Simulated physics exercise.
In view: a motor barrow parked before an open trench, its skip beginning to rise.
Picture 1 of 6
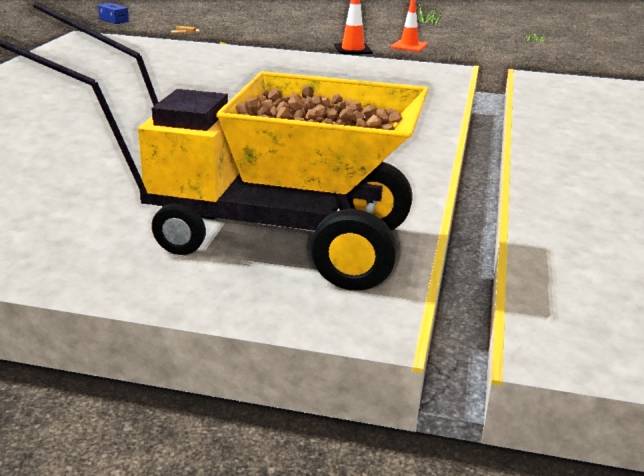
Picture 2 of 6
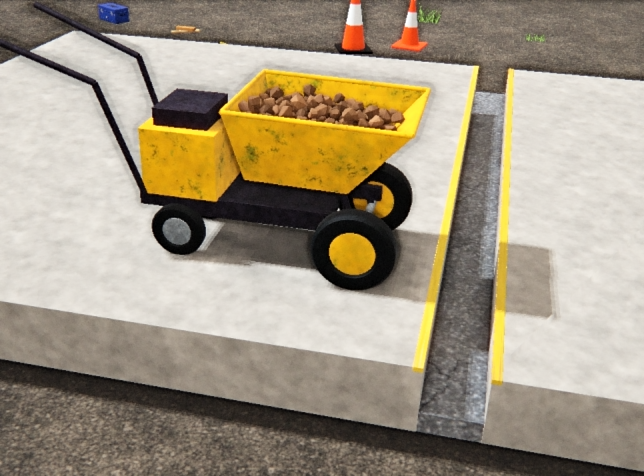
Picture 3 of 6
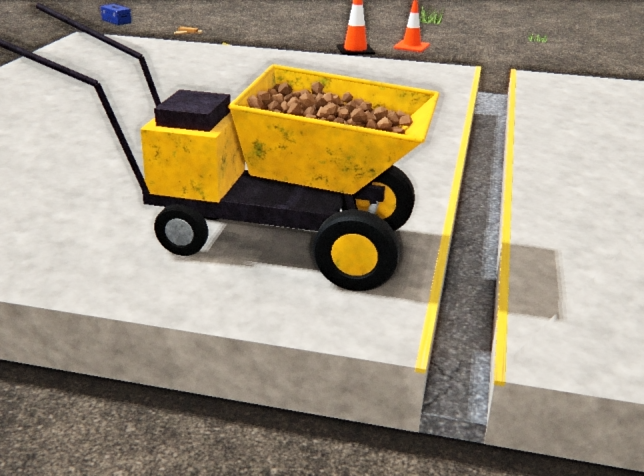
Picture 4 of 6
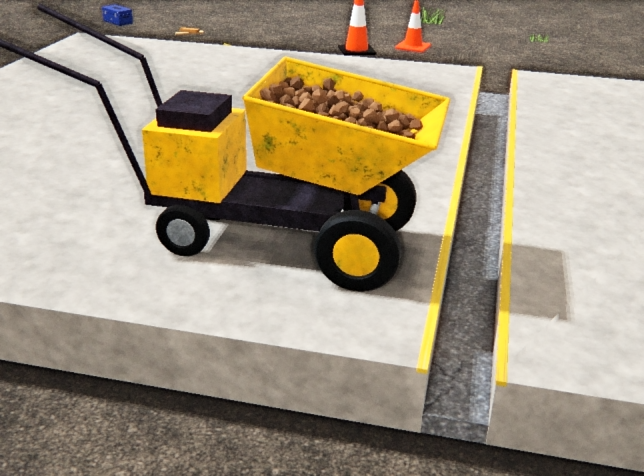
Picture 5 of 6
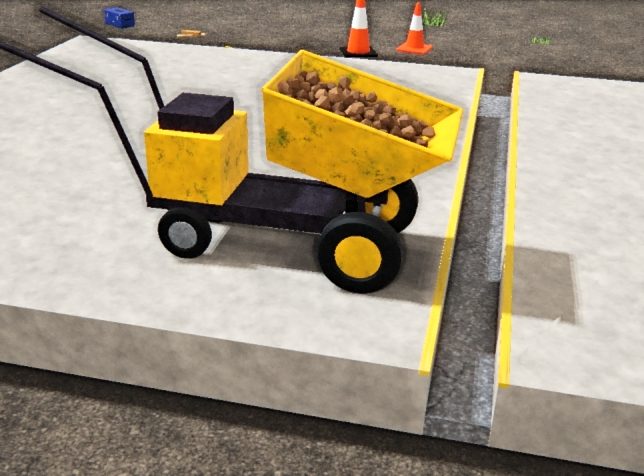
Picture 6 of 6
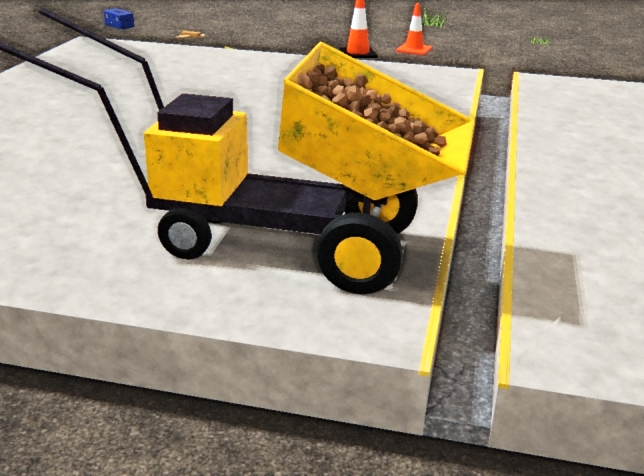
The yellow skip of a motor barrow, loaded with brown clods, sits level at first, then tilts steadily forward to the right, its rear rising and its lip lowering toward a narrow trench between two pale slabs.
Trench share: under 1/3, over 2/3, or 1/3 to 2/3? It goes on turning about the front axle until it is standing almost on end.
The trench fails to get a third of the load.
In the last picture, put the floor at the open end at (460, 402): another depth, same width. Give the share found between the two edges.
Estimated share: Approx. 10 %.
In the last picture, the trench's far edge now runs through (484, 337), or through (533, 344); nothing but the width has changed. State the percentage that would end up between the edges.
0 %, then 60 %.
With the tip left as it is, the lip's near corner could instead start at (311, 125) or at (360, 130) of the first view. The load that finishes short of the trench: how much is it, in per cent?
Roughly 20 and 0 %.
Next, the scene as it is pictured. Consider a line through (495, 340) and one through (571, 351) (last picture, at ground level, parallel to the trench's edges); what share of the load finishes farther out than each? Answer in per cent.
That's 70 in a hundred for the first and 40 in a hundred for the second.
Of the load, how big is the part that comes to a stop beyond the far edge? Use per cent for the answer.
About 70 per cent.
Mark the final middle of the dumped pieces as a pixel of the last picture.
Roughly at pixel (560, 278).
Soon after the last picture, skip tipped steeply; all in the skip.
A little later, skip tipped right over; about two thirds in the skip; a stray few in or heaped over the trench; about a third beyond it; a stray few falling.
Later still, skip tipped right over; about a quarter in the skip; a small part in or heaped over the trench; about two thirds beyond it.
At rest, skip tipped right over; about a quarter in the skip; a small part in or heaped over the trench; about two thirds beyond it.
